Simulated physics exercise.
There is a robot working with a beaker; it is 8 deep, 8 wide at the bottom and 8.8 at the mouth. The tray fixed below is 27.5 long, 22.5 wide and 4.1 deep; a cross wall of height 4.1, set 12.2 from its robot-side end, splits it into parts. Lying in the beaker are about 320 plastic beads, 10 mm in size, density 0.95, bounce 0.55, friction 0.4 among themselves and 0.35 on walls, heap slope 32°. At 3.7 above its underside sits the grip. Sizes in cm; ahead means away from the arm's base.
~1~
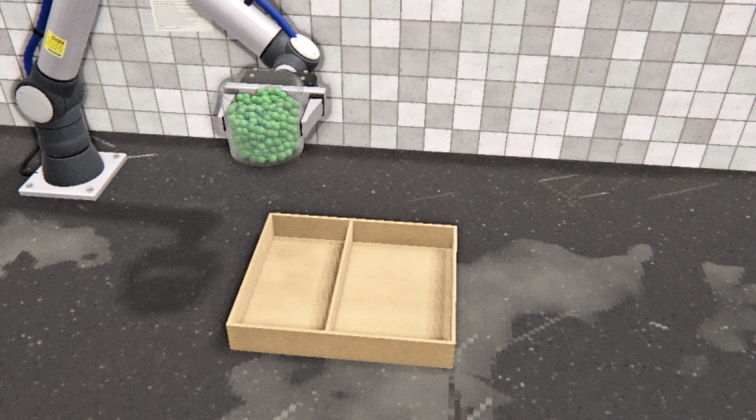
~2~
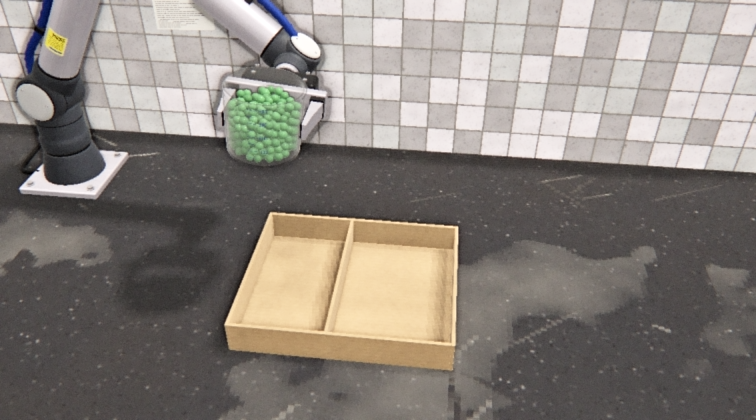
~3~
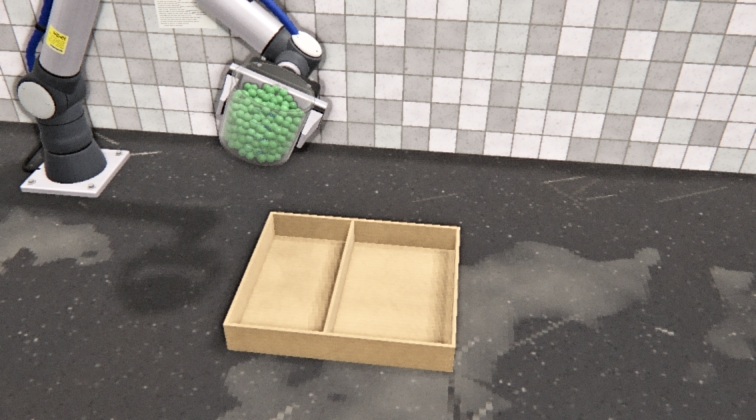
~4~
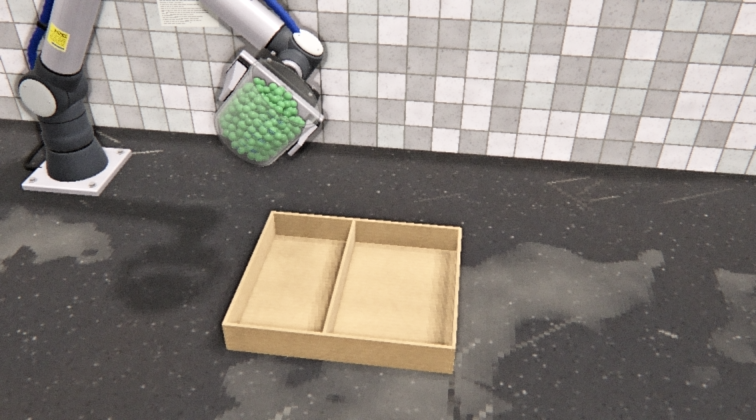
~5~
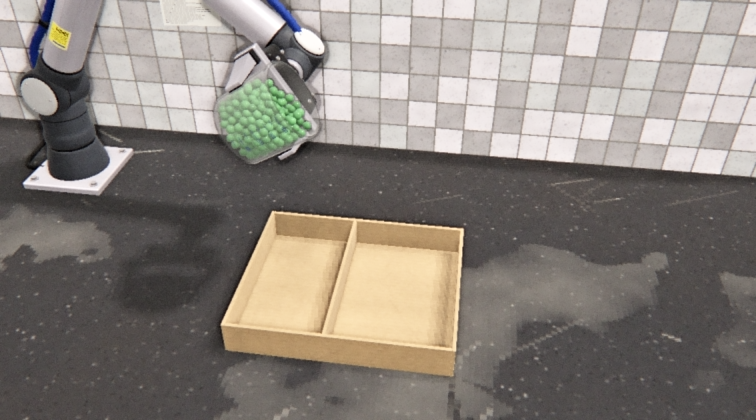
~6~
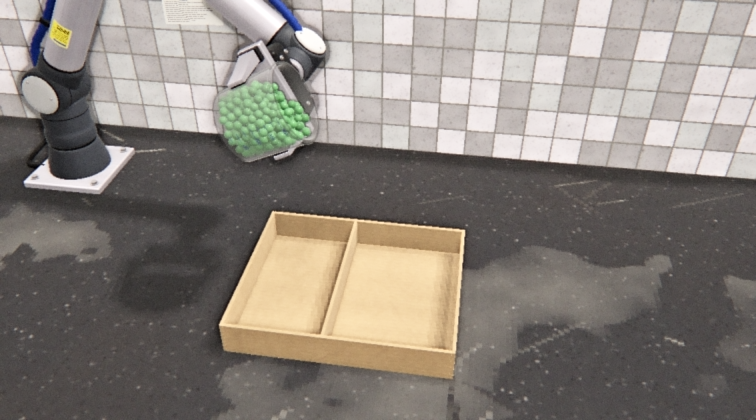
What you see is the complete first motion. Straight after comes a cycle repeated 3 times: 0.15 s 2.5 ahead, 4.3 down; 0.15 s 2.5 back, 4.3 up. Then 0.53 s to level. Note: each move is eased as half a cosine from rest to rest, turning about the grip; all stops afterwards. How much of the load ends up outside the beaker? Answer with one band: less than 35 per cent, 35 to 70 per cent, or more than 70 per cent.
Less than 35 per cent.
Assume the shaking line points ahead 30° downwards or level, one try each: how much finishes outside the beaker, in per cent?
20 and 50 %.
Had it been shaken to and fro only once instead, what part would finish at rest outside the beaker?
Roughly 5 percent.
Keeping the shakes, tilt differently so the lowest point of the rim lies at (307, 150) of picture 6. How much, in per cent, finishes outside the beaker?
55 %.
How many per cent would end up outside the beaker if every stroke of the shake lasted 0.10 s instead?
That would give around 25 per cent.
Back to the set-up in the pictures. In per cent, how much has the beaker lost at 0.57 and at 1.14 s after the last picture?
5, then 5.
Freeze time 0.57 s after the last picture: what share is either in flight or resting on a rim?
Around 1 per cent of the load.
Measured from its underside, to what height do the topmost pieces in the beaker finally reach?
Height at rest: About 8.0 centimetres.
Then, 0.57 s later, tilted 63° forward, highest piece 29 above the table; 309 in the beaker, 4 in the far-side part, 1 in the robot-side part, 3 in flight or on a rim.
Then, 1.14 s later, tilted 35° forward, highest piece 29 above the table; 304 in the beaker, 10 in the far-side part, 3 in the robot-side part.
Then, 1.63 s later, level, highest piece 31 above the table; 304 in the beaker, 10 in the far-side part, 3 in the robot-side part.
Then, 2.68 s later, level, highest piece 31 above the table; 304 in the beaker, 10 in the far-side part, 3 in the robot-side part.
At rest, 304 in the beaker, 10 in the far-side part, 3 in the robot-side part. That is 4 % outside the beaker.
